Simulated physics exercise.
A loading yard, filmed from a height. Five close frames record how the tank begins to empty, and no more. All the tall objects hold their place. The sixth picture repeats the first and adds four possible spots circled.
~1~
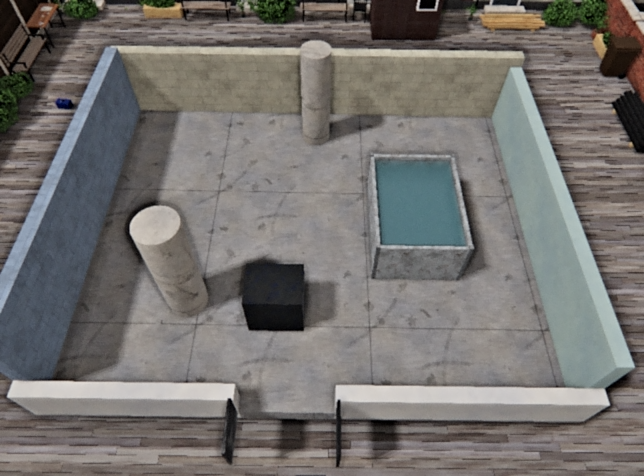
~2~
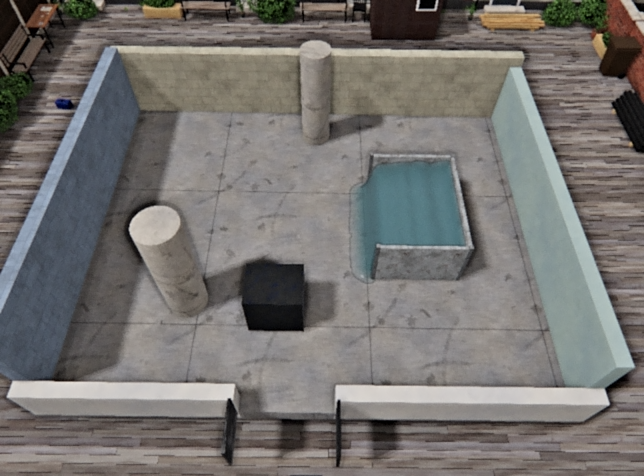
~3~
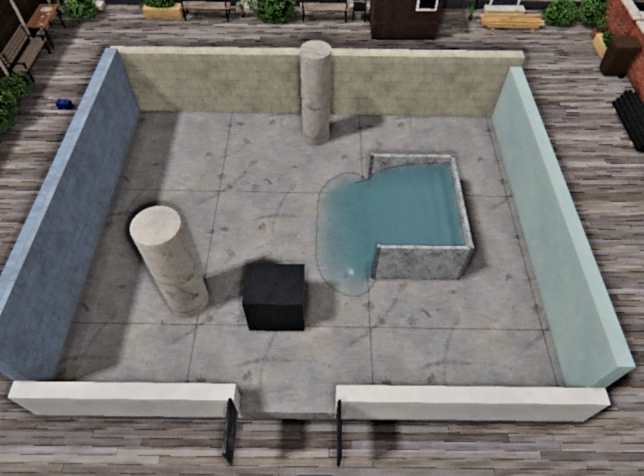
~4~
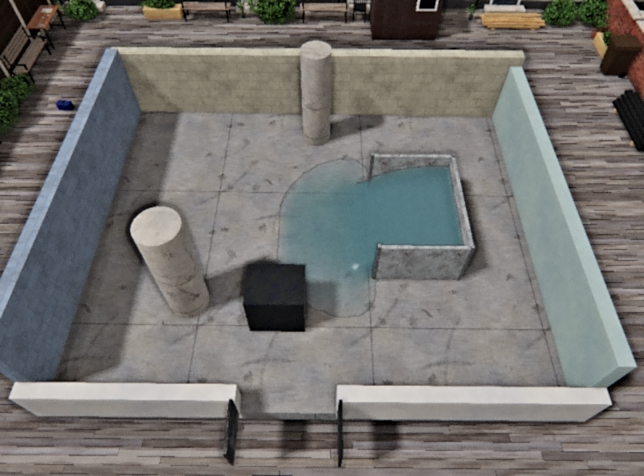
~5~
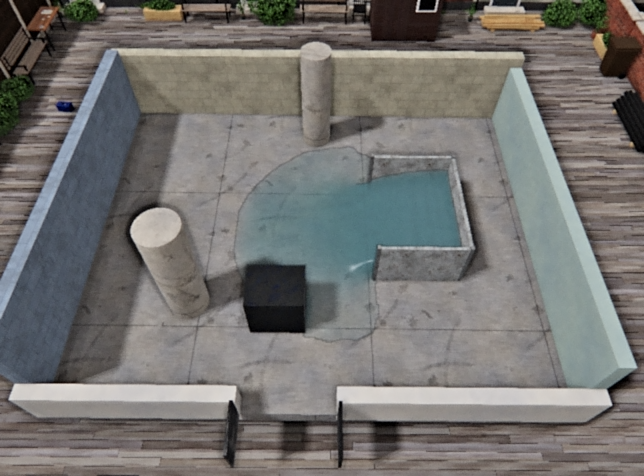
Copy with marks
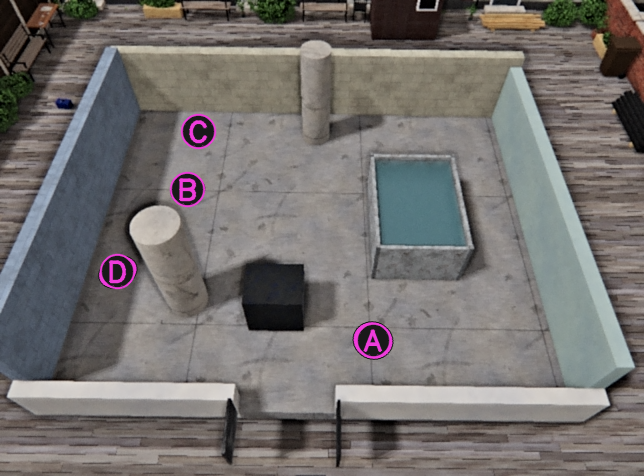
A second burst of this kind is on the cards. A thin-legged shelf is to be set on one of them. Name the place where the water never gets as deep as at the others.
Use spot A.
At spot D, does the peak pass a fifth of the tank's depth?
Yes, clearly.
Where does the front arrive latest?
The answer is A.
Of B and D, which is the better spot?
That would be B.
On the marked copy, A at (373, 340); B at (187, 189); C at (198, 131); D at (117, 271).
For spot A, the water peaks at about 10 % of the depth that stood in the tank.
For spot B, the water peaks at about 22 % of the depth that stood in the tank.
For spot C, the water peaks at about 24 % of the depth that stood in the tank.
For spot D, the water peaks at about 33 % of the depth that stood in the tank.
